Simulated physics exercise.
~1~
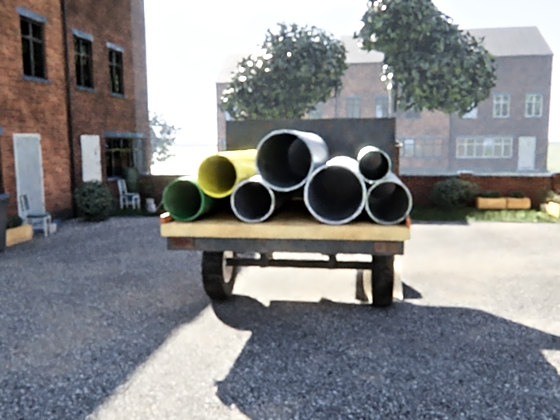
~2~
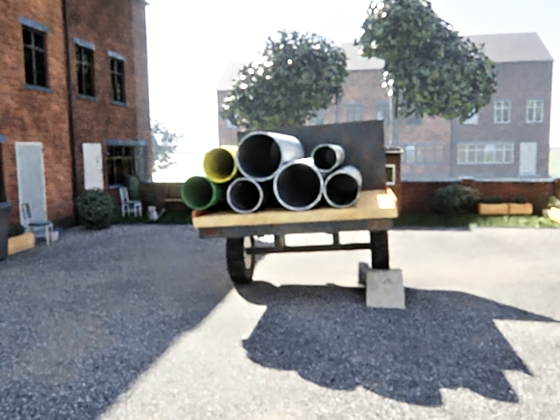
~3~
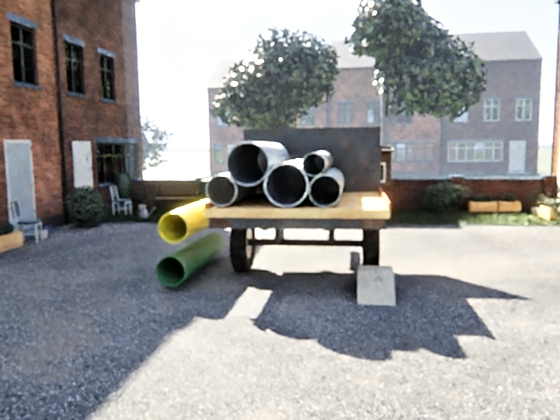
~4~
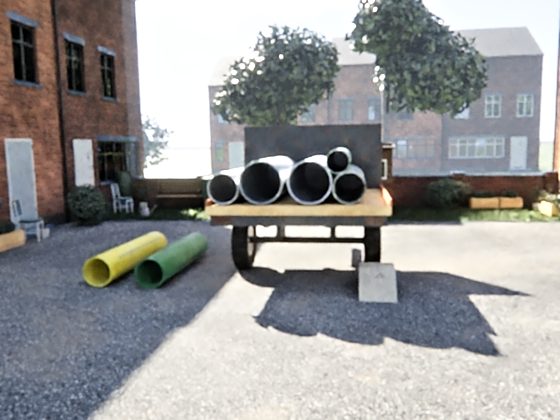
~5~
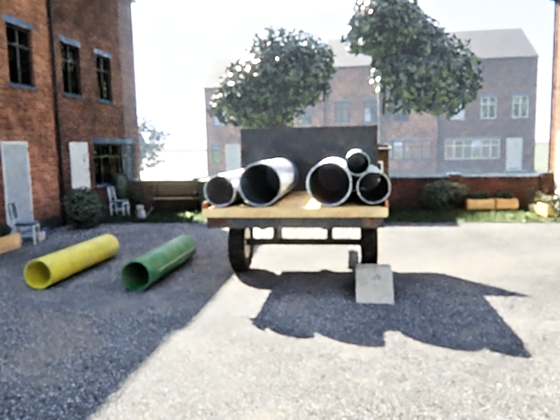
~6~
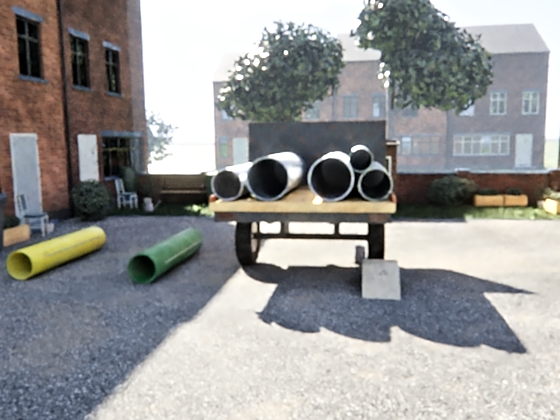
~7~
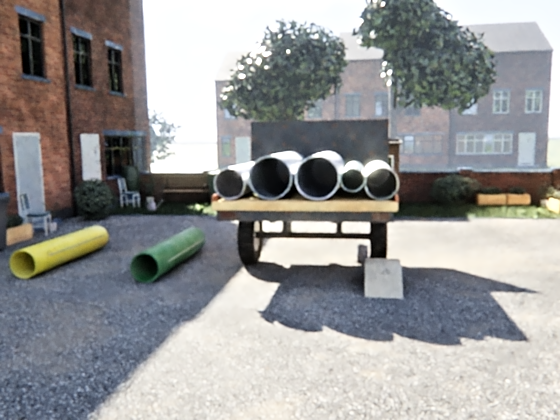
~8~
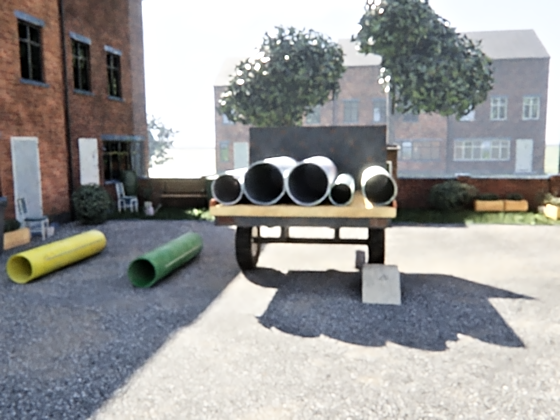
Flatbed trailer of loose pipes tilting over a block, green and yellow pipes dropping off left, the grey ones staying aboard.
